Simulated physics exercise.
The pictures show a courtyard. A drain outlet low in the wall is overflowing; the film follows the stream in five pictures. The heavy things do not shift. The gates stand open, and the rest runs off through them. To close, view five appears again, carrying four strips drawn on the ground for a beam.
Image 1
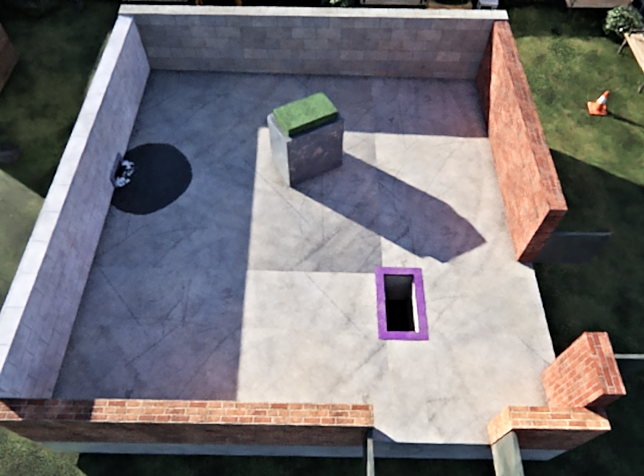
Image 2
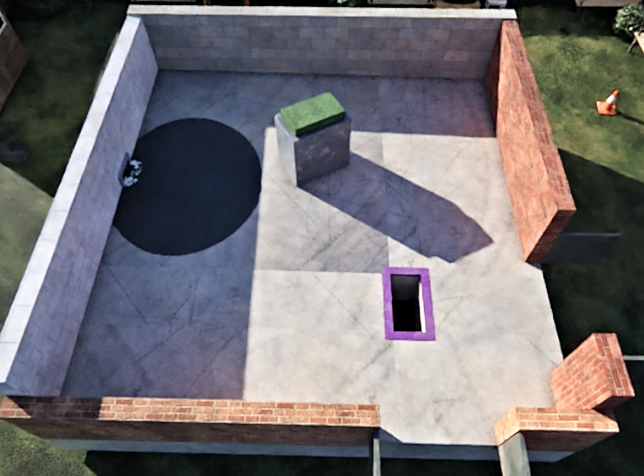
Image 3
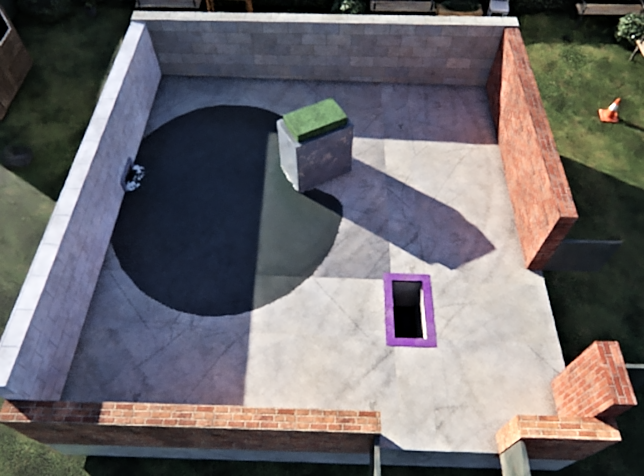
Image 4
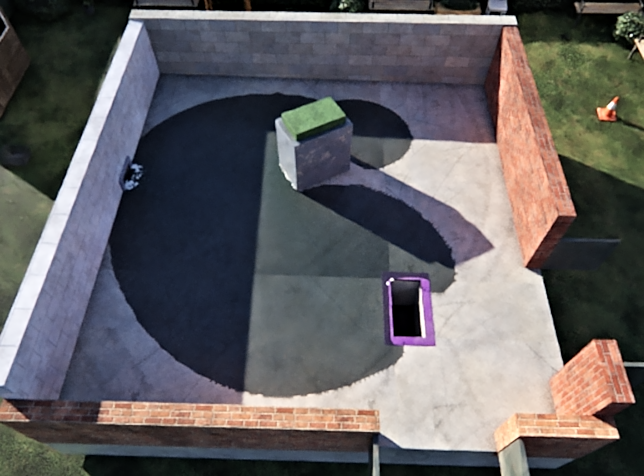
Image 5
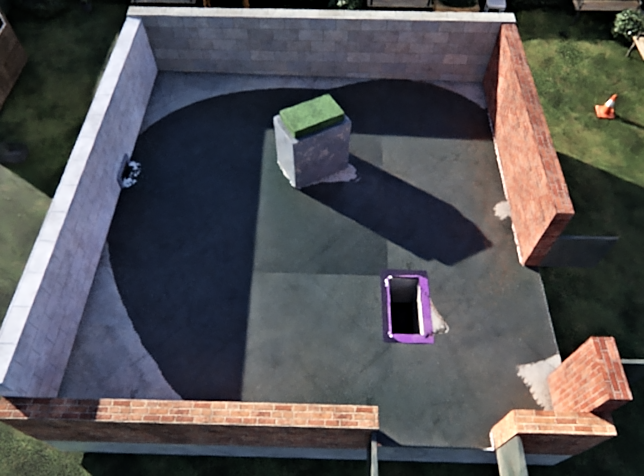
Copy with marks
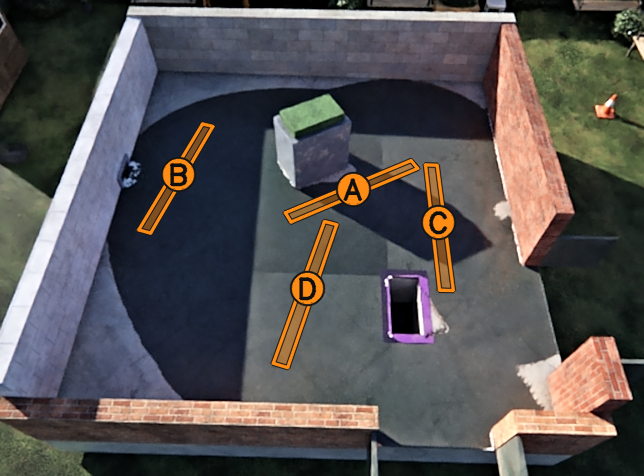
At the start, a small dark wet patch lies beside the left wall of a pale paved courtyard. It spreads rightward in a widening round shape, reaches the grass-topped block and wraps around it. The dark wetness then surrounds the purple-edged drain and covers most of the paving, leaving pale strips along the left and back walls.
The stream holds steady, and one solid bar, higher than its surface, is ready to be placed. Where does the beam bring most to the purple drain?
Spot C does it best.
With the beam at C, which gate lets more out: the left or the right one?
The right one.
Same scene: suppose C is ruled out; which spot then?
That would be A.
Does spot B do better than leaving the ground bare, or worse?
It is worse.
On the marked copy, A from (288, 217) to (414, 164); B from (144, 231) to (207, 125); C from (446, 290) to (431, 165); D from (280, 365) to (330, 223).
If A is chosen, about 20 % of the stream goes into the purple drain, about 80 % out by the gates.
If B is chosen, about 12 % of the stream goes into the purple drain, about 88 % out by the gates.
If C is chosen, about 38 % of the stream goes into the purple drain, about 62 % out by the gates.
If D is chosen, about 10 % of the stream goes into the purple drain, about 89 % out by the gates.
